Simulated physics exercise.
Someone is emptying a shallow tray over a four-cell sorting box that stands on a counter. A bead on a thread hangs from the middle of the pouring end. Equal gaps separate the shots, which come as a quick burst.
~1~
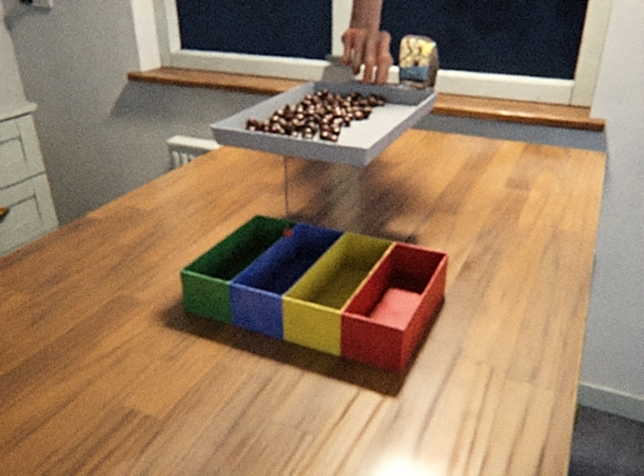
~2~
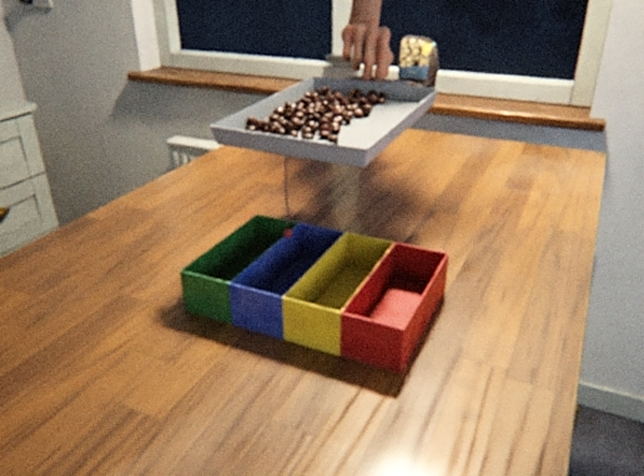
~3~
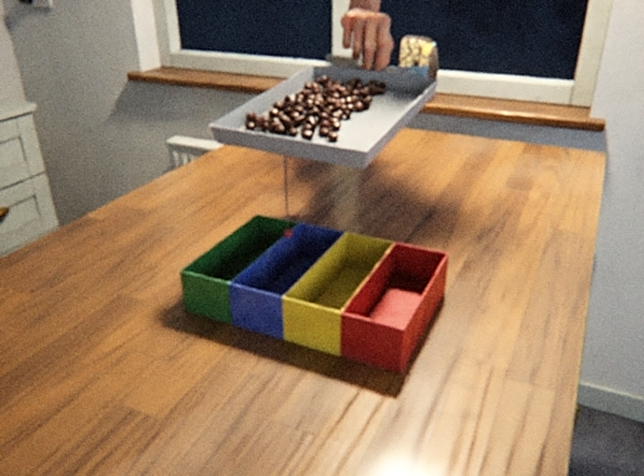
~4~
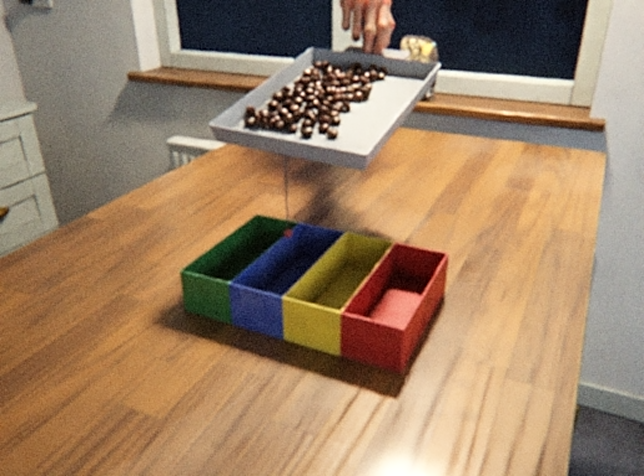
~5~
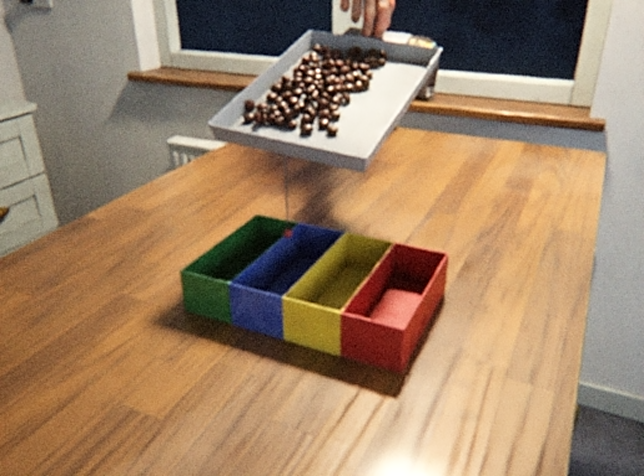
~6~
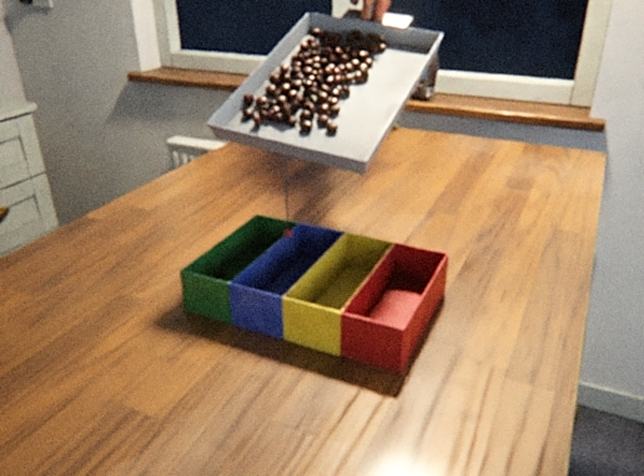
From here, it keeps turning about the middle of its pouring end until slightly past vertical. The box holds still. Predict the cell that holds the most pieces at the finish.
I predict the yellow cell.
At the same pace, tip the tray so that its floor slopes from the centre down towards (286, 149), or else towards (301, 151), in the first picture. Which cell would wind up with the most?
Try 1 - that green cell. Try 2 - the blue cell.
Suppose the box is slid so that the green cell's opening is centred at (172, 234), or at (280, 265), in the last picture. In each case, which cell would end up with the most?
Run one gives the red one; run two gives the cell in blue.
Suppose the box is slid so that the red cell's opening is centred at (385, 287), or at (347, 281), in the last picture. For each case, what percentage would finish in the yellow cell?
It works out to 50 percent and then 40 percent.
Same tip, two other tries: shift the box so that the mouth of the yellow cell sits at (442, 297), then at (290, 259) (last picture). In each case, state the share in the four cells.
First case: Some 60 %; second case: Some 90 %.
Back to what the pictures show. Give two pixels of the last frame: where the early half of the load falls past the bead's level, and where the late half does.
For the early half I get (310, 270), and for the late half (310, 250).
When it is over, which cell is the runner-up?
Blue.
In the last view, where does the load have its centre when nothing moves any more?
I'd say the middle ends up at about (312, 310).
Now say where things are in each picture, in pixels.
The first picture shows corners of the pouring end at (216, 125) and (364, 146), level; middle of the load at (321, 113), flat chocolate drops; bead on its thread at (288, 233); green cell at (206, 293); blue cell at (257, 307); yellow cell at (312, 322); red cell at (371, 339).
The second picture shows corners of the pouring end at (216, 125) and (364, 147), level; middle of the load at (321, 111).
The third picture shows corners of the pouring end at (215, 124) and (364, 148), tipped barely, lowest at the right corner; middle of the load at (321, 104).
The fourth picture shows corners of the pouring end at (214, 123) and (364, 151), tipped a little, lowest at the right corner; middle of the load at (321, 95).
The fifth picture shows corners of the pouring end at (213, 122) and (363, 154), tipped clearly, lowest at the right corner; middle of the load at (320, 85).
The sixth picture shows corners of the pouring end at (212, 122) and (363, 157), tipped clearly, lowest at the right corner; middle of the load at (319, 75); green cell at (206, 293); blue cell at (257, 307); yellow cell at (312, 322); red cell at (371, 339).
Soon after the last picture, tray tipped steeply; nearly all on the tray; a small part falling or outside the box.
A little later, tray tipped past a quarter turn; about a third on the tray; about a third in the yellow cell; about a quarter in the blue cell; a stray few in the green cell; a stray few in the red cell; a small part falling or outside the box.
Later still, tray tipped past a quarter turn; about half in the yellow cell; about a third in the blue cell; a small part in the green cell; a stray few in the red cell; a stray few falling or outside the box.
At rest, tray tipped past a quarter turn; about half in the yellow cell; about a third in the blue cell; a small part in the green cell; a stray few in the red cell; a stray few outside the box.
